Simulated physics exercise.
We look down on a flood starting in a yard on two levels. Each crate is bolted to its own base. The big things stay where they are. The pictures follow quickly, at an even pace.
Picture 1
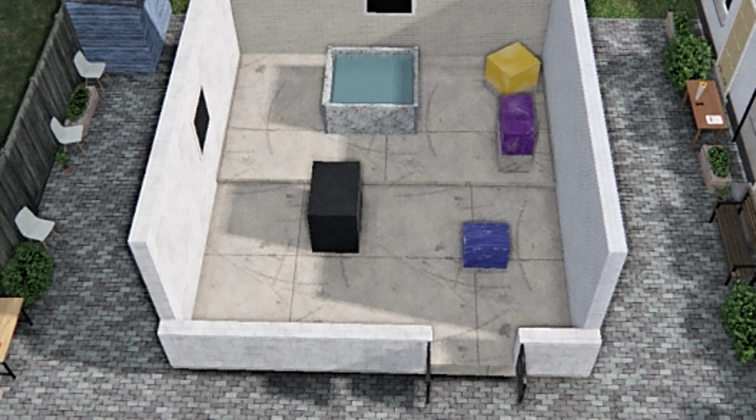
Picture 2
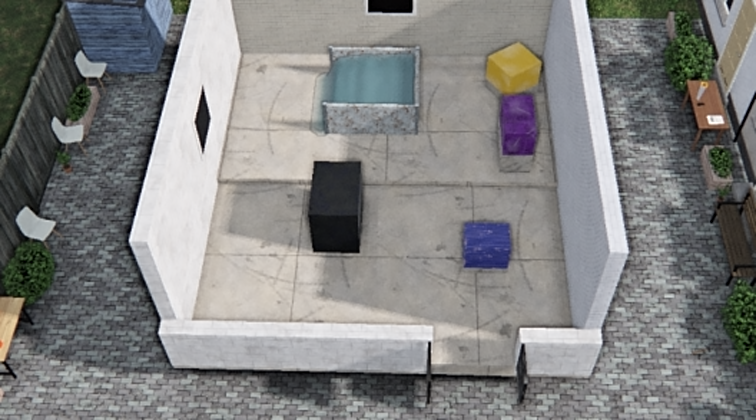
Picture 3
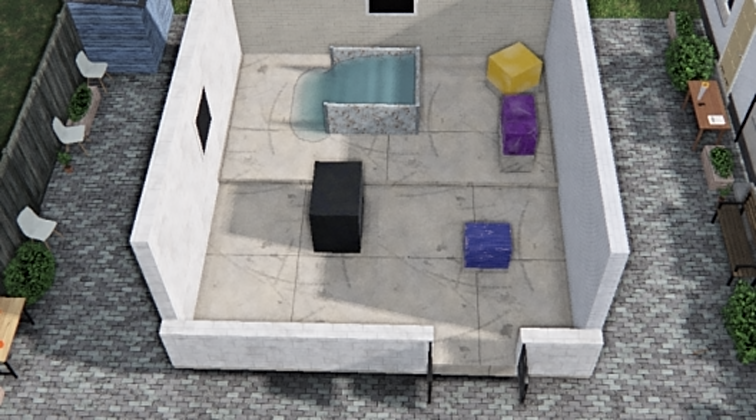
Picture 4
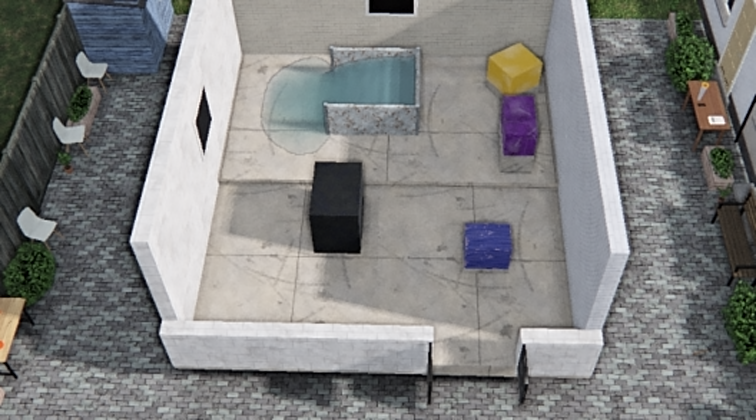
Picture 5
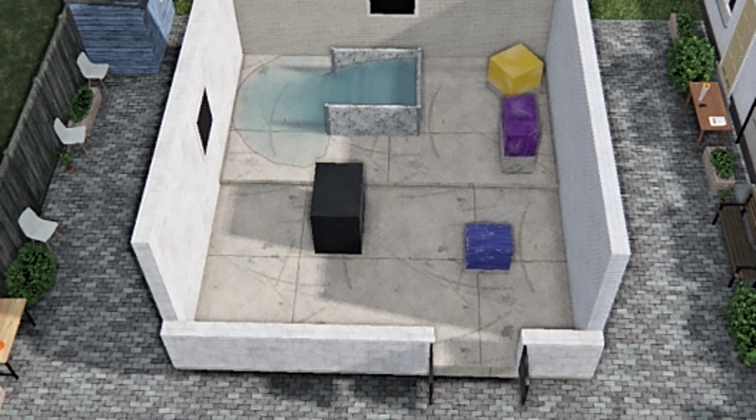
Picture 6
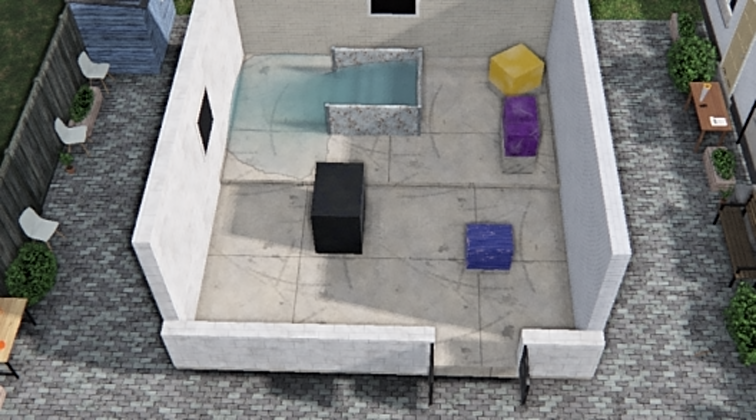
Water pouring from the open left side of a stone tank, spreading across the upper level of a walled concrete yard.
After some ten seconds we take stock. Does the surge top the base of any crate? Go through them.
The purple crate escapes dry; the yellow crate escapes dry; the blue crate escapes dry.
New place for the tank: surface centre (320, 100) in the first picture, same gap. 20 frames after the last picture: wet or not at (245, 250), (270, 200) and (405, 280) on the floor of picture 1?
In that order: Covered, under water, not flooded.
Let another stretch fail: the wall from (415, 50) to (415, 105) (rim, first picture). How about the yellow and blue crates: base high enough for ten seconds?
My reading: The yellow one takes water; the blue one is wetted.
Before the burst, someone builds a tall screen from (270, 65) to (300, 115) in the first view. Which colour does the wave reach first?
I say the yellow-painted one.
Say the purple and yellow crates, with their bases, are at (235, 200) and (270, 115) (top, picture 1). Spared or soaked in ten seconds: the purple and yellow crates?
The purple one stays dry, the yellow one ends up wet.
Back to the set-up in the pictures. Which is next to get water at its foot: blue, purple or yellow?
First comes the crate marked yellow.
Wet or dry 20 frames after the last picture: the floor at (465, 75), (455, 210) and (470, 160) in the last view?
One after the other: Awash, not flooded, dry.
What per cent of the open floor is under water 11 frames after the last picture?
Some 25 per cent.
A moment on, water covers 20 % of the floor; the purple crate not reached, the yellow crate not reached, the blue crate not reached.
Next, water covers 25 % of the floor; the purple crate not reached, the yellow crate not reached, the blue crate not reached.
Then, water covers 45 % of the floor; the purple crate not reached, the yellow crate not reached, the blue crate not reached.
Later, water covers 70 % of the floor; the purple crate water round its plinth, the yellow crate water round its plinth, the blue crate water round its plinth.
In the end, water covers 90 % of the floor; the purple crate stayed above the water, the yellow crate stayed above the water, the blue crate stayed above the water.
